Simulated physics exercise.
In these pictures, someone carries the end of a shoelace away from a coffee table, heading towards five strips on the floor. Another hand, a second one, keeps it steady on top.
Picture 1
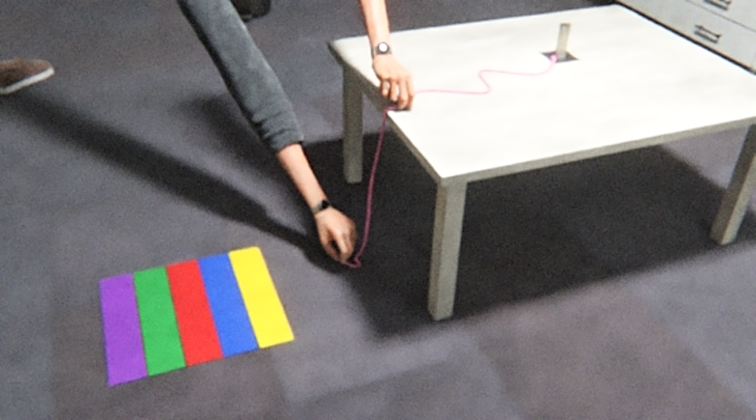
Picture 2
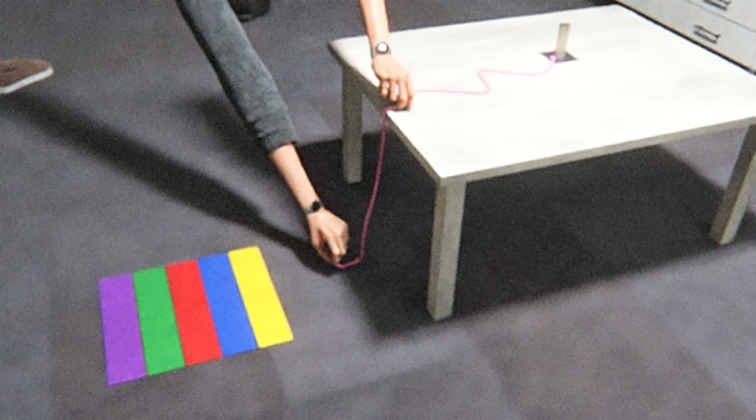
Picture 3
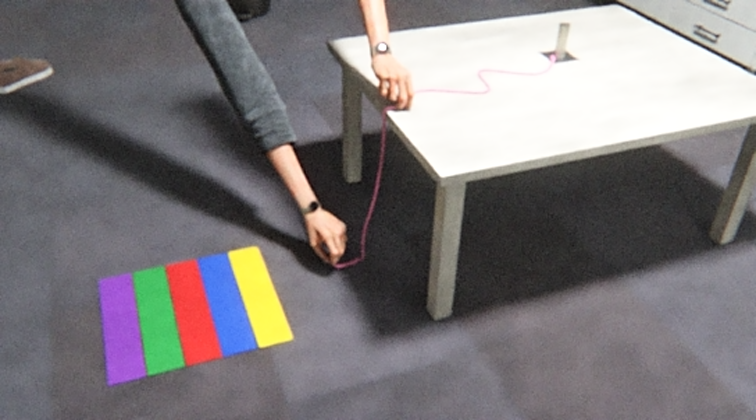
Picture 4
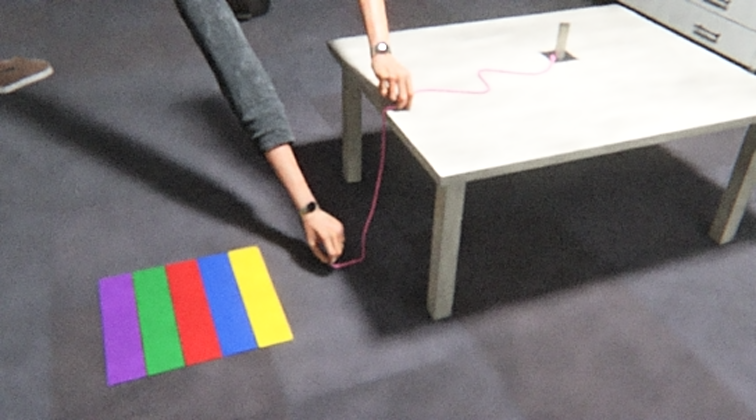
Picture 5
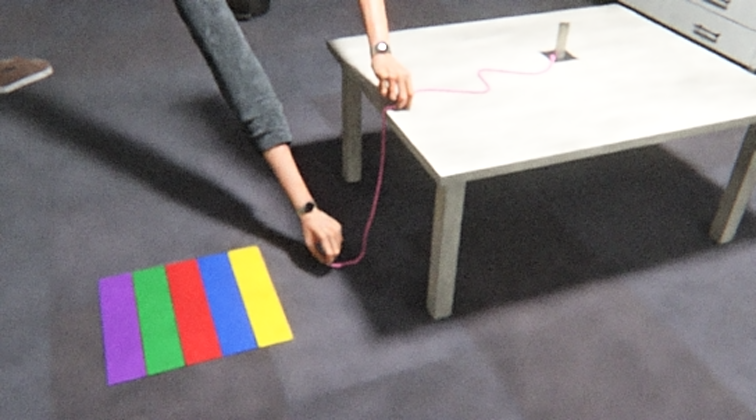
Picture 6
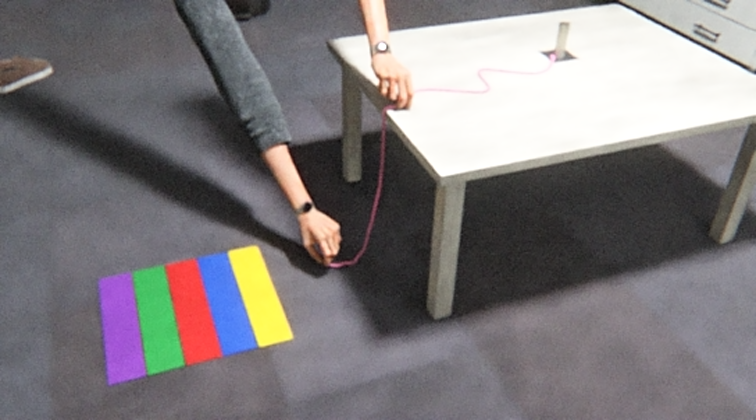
A hand slowly draws a pink string slightly left while another steadies it on the table.
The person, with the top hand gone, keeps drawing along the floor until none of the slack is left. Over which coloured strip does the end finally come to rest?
Over the green strip.
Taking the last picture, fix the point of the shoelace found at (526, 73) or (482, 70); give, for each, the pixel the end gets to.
Approximately (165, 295), then (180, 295).
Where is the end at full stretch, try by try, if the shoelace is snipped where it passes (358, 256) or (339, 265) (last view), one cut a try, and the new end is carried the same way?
In order, around (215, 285) and (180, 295).
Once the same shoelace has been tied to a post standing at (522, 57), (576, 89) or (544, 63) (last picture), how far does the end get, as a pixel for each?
Try by try, around (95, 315), (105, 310) and (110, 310).
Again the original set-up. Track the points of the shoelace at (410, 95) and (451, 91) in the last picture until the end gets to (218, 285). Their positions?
They sit at (375, 128) and (400, 98), in that order.
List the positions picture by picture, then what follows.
In the first frame, end (340, 259); yellow (270, 324); blue (236, 333); red (200, 342); green (164, 351); purple (126, 360).
In the second frame, end (332, 261); shoelace through (546, 71) (479, 73) (456, 92) (397, 108) (378, 173) (363, 240).
In the third frame, end (330, 261).
In the fourth frame, end (328, 261); shoelace through (546, 71) (479, 72) (455, 91) (397, 107) (380, 172) (363, 239).
In the fifth frame, end (326, 261).
In the sixth frame, end (324, 262); shoelace through (546, 70) (479, 72) (455, 91) (397, 107) (381, 172) (367, 239).
Early on, end near (218, 285); over blue.
Midway, end near (175, 295); over red.
At the end of the slack, end near (149, 301); over green. The end stops over the green strip.
